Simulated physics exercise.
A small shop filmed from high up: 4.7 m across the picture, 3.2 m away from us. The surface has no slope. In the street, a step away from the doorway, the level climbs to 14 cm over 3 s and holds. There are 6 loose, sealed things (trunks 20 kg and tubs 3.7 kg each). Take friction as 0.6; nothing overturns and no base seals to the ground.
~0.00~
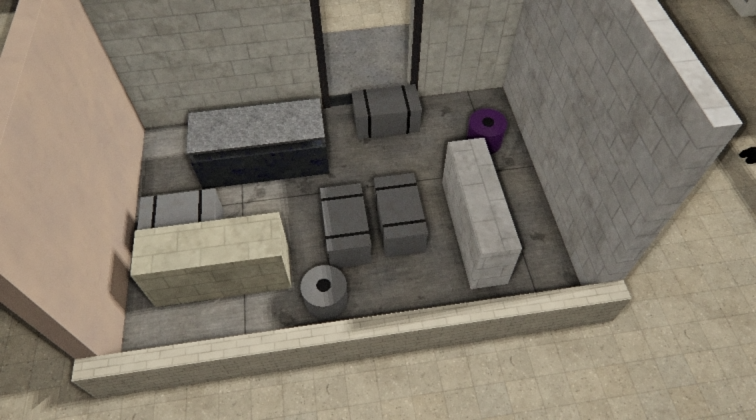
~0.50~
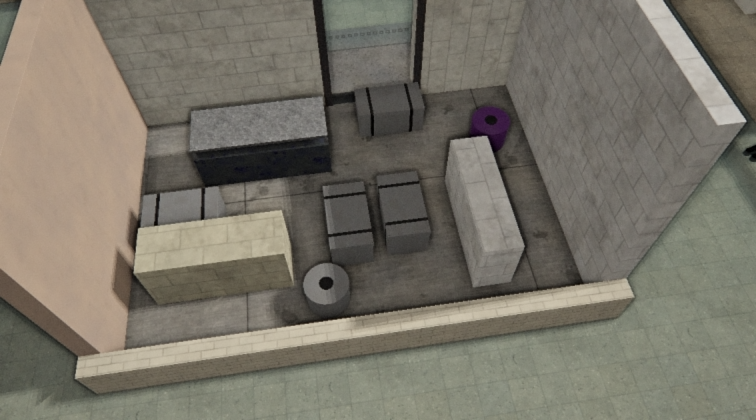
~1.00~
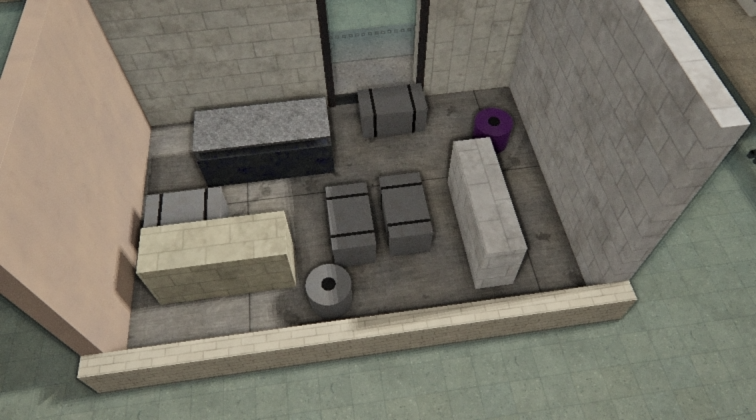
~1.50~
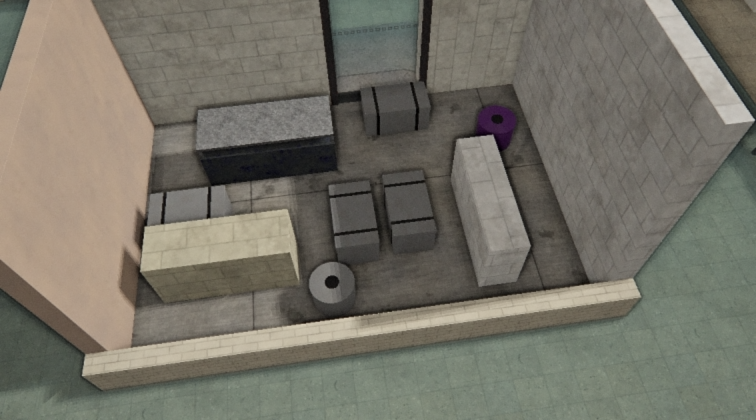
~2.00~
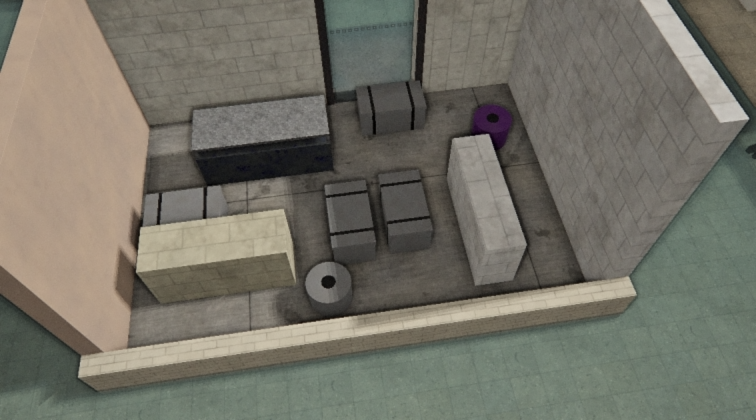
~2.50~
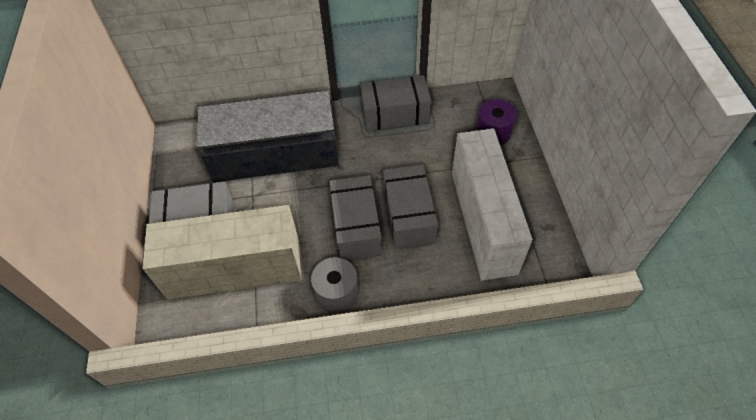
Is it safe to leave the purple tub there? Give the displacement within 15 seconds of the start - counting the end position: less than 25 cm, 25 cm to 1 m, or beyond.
The purple tub gets carried off.
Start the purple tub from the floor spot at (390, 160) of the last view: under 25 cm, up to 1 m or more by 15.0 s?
It travels far.
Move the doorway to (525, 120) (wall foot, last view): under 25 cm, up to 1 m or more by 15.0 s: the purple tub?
In that case the purple tub gets carried off.
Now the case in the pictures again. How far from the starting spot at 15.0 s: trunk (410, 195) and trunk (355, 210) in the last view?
In turn: 50 cm, 140 cm.
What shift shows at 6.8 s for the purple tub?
Roughly 100 cm by then.
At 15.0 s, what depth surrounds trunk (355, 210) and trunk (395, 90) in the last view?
Roughly 11 and 9 cm.
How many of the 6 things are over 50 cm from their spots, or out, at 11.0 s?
I count 3.
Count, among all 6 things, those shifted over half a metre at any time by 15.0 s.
I count 5.
After 3.5 s the purple tub is near (498, 113), 0.0 m from its start, aground; 0 afloat.
After 6.8 s the purple tub is near (536, 173), 1.0 m from its start, afloat; 1 afloat.
After 11.0 s the purple tub is near (548, 265), 2.1 m from its start, afloat; 4 afloat.
After 15.0 s the purple tub is near (574, 240), 1.9 m from its start, afloat; 6 afloat.
